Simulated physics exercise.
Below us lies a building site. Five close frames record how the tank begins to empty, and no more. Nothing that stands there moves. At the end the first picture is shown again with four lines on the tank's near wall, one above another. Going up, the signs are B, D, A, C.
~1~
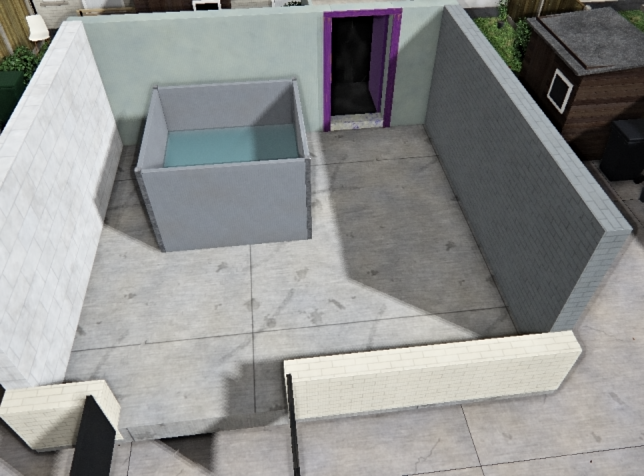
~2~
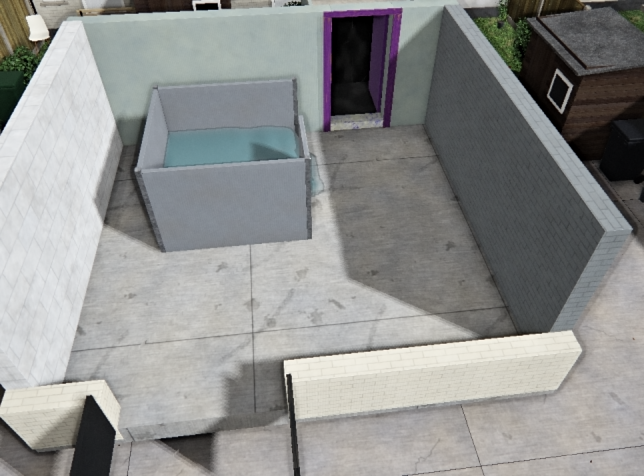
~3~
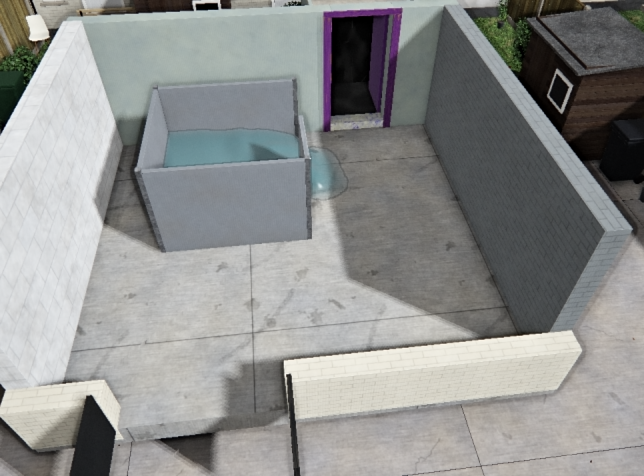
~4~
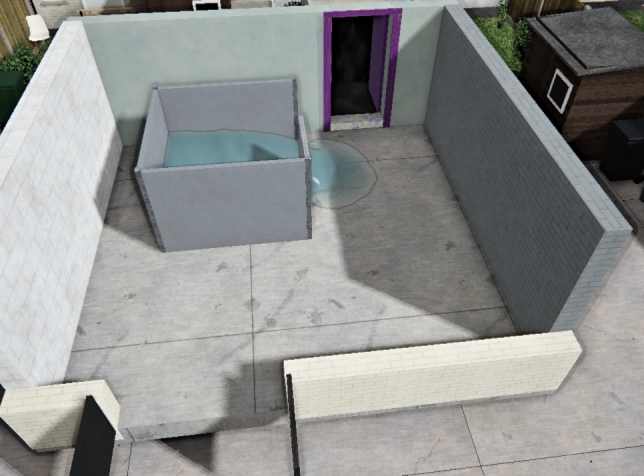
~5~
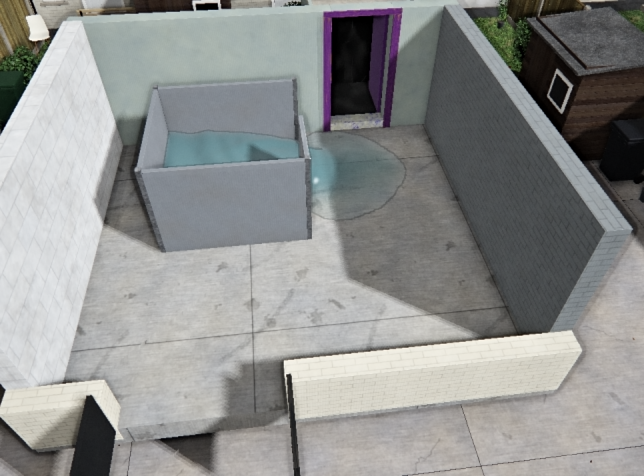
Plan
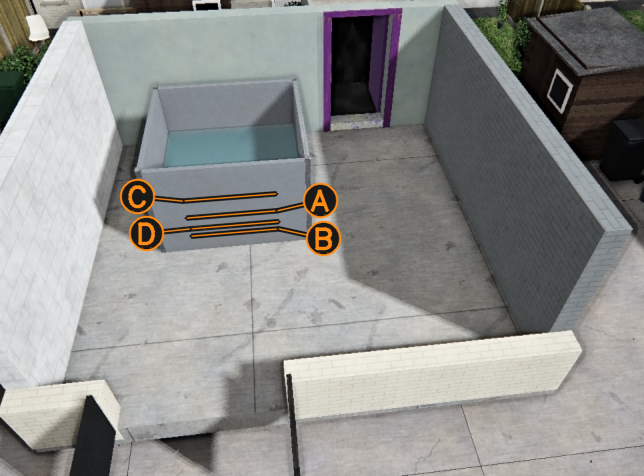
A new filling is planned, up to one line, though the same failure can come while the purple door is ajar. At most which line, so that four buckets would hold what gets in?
Level D.
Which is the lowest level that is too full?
Here it is level A.
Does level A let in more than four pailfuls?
Yes, that goes wrong.
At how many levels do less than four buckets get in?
Two.
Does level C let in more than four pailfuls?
Yes, that goes wrong.
In orange, A at (232, 214); B at (235, 232); C at (229, 197); D at (234, 225); from the bottom up B, D, A, C.
With A, about 8 bucketfuls get in.
With B, nothing gets over.
With C, dozens of bucketfuls pour in.
With D, a splash gets over, under a bucket.
